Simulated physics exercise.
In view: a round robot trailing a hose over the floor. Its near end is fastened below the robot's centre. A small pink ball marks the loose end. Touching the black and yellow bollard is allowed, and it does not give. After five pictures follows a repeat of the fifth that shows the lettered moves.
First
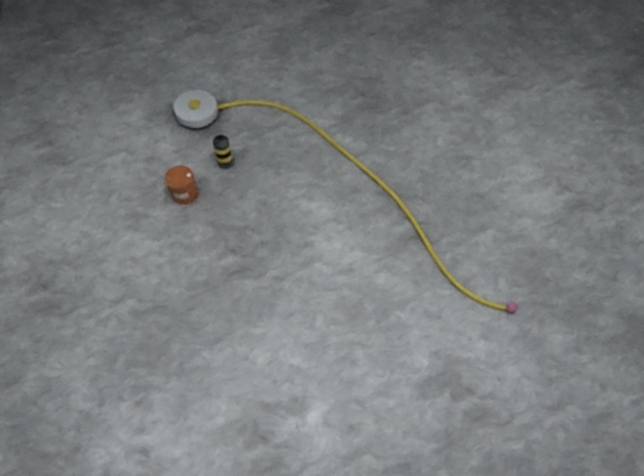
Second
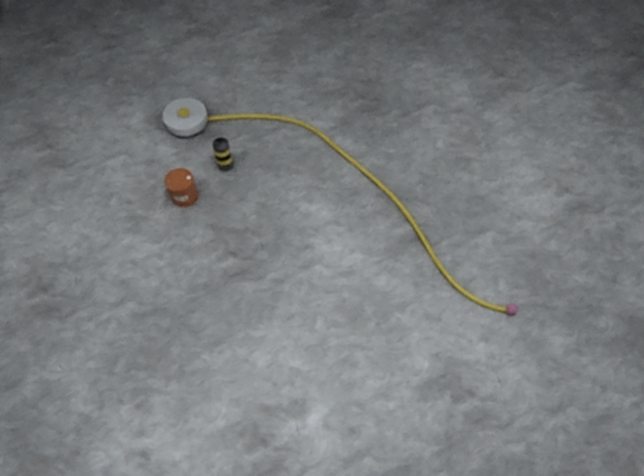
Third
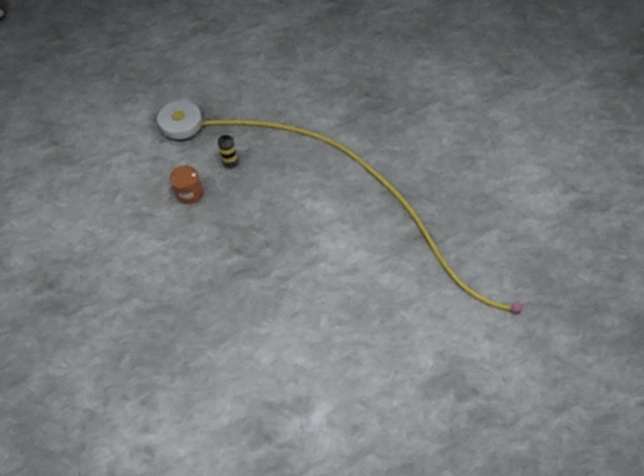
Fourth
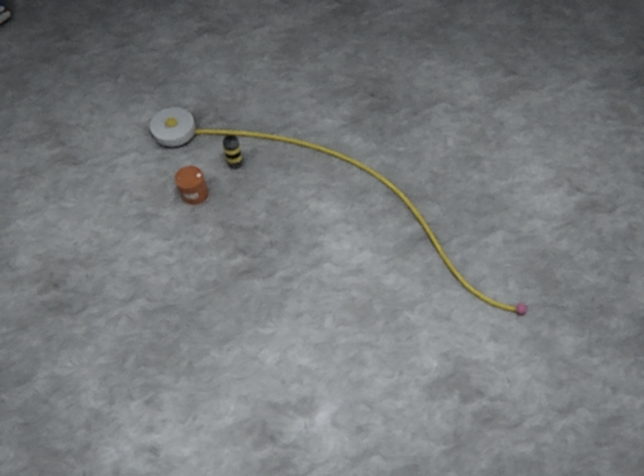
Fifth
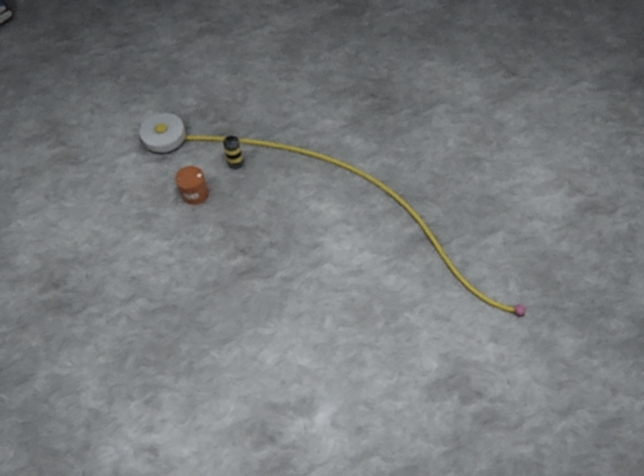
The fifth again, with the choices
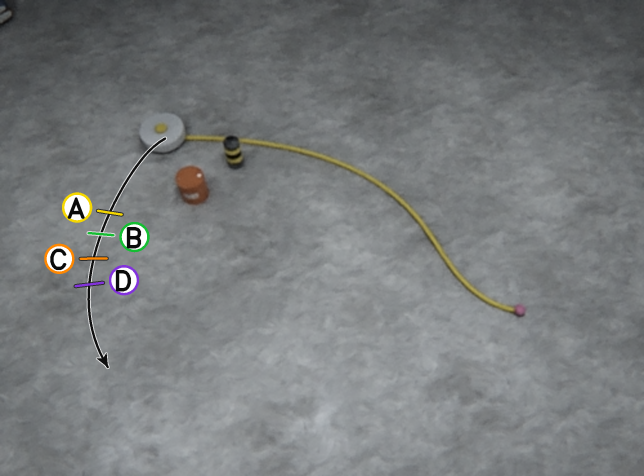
A round, pale robot crept a short way down and to the left over the gray floor, shifting the yellow hose behind it until the hose lay against the black and yellow bollard near an orange keg.
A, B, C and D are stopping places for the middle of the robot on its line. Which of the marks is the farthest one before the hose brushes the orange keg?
B is the last safe stop.
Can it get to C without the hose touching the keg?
No.
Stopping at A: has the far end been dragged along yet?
Yes.
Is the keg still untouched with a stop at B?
Yes.
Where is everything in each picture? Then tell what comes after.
Free end (512, 307); orange keg (182, 185); bollard (223, 152), in the first frame.
Robot (186, 118); free end (512, 309), in the second frame.
Robot (180, 121); bollard (228, 152), in the third frame.
Robot (173, 128); free end (521, 309); bollard (233, 153), in the fourth frame.
Robot (163, 133); free end (520, 310); bollard (234, 153); orange keg (192, 186), in the fifth frame.
On the copy, A at (110, 213); B at (101, 234); C at (94, 259); D at (89, 284); the route from (165, 139) via (99, 241) to (108, 367).
On B. First, robot (134, 162), middle of the hose (340, 180), free end (512, 307).
Then, robot (112, 197), middle of the hose (311, 182), free end (493, 296).
Finally, robot (98, 230), middle of the hose (287, 176), free end (471, 278); only the bollard has been touched, if anything.
By contrast, A is safe but short; C brings the hose against the keg; D brings the hose against the keg.
